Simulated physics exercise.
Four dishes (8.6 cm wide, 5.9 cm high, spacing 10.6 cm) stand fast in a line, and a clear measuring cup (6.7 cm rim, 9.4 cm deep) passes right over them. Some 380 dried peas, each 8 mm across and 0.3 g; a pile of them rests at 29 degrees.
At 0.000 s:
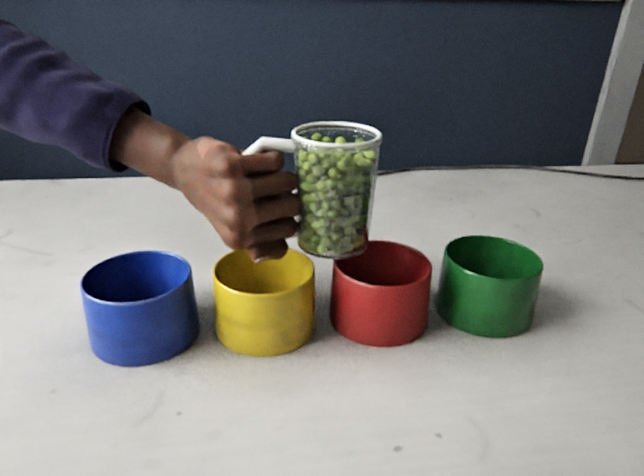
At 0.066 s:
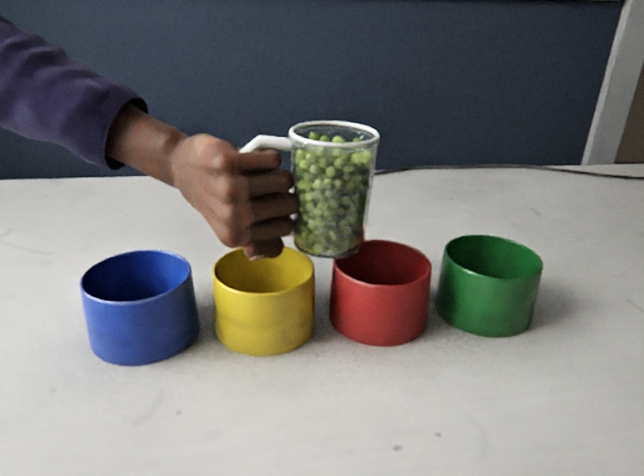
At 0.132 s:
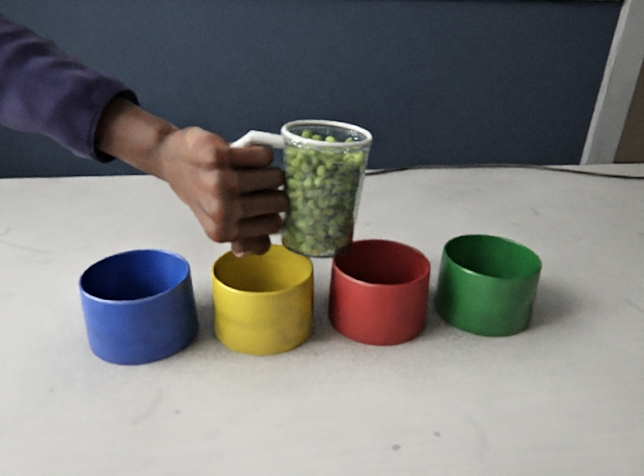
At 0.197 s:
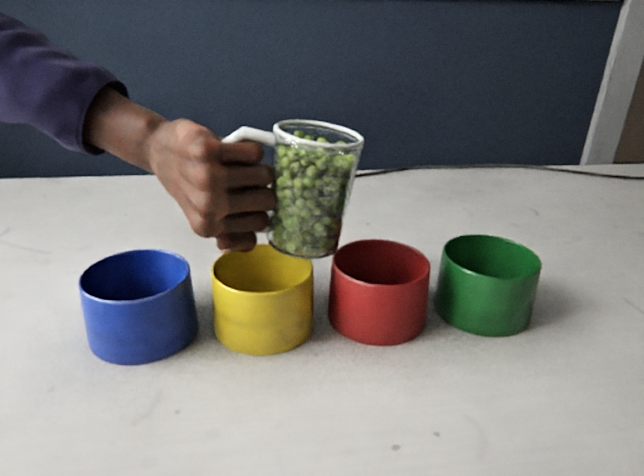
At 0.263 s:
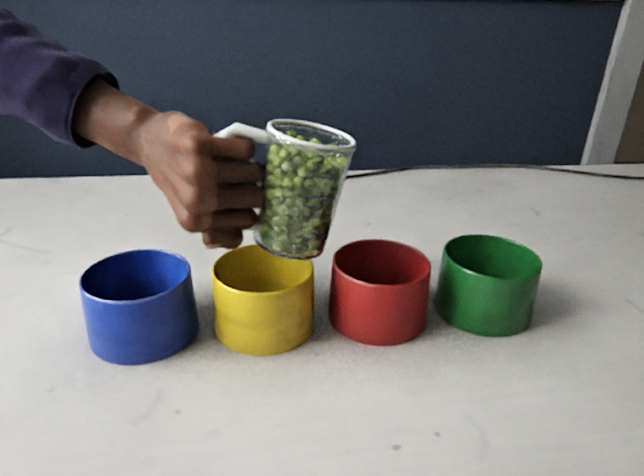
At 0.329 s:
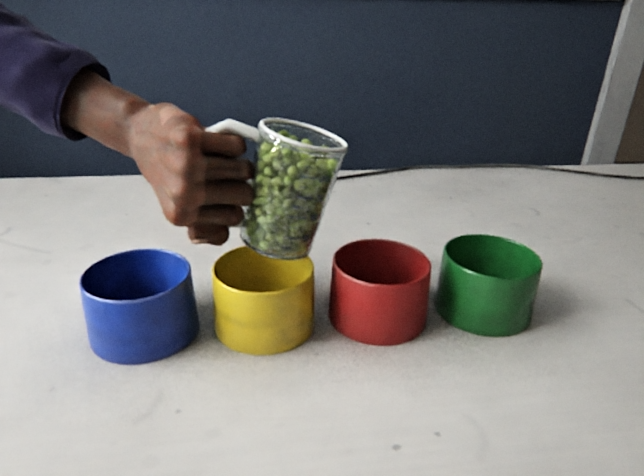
The video shows a hand holding a clear cup full of green peas above a row of blue, yellow, red and green dishes, moving it a short way left while gradually tilting it slightly to the right.
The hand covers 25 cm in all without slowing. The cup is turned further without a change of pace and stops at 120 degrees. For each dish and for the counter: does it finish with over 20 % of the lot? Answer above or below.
Red: Below, blue: Above, green: Below, yellow: Below, counter: Below.
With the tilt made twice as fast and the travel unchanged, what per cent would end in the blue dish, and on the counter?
In that case blue 30, counter 30.
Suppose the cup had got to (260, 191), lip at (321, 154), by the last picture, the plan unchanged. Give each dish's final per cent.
Red 0; blue 90; green 0; yellow 0.
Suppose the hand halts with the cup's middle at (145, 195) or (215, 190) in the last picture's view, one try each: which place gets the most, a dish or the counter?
Most goes to: Yellow; yellow.
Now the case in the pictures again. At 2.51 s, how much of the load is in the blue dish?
About 90 per cent by then.
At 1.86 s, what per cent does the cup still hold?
Some 85 per cent of the load.
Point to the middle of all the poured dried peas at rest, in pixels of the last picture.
Around (138, 303).
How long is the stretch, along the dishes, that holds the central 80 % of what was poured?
Some 5 cm.
After 1.24 s, tilt 63 degrees; cup holds 100 %.
Then, at 1.86 s, tilt 96 degrees; cup holds 85 %, blue 15 %.
After 2.51 s, tilt 120 degrees; cup holds 5 %, blue 90 %.
By 3.1 s all is still; red 0 %, blue 95 %, green 0 %, yellow 0 %, counter 5 %.
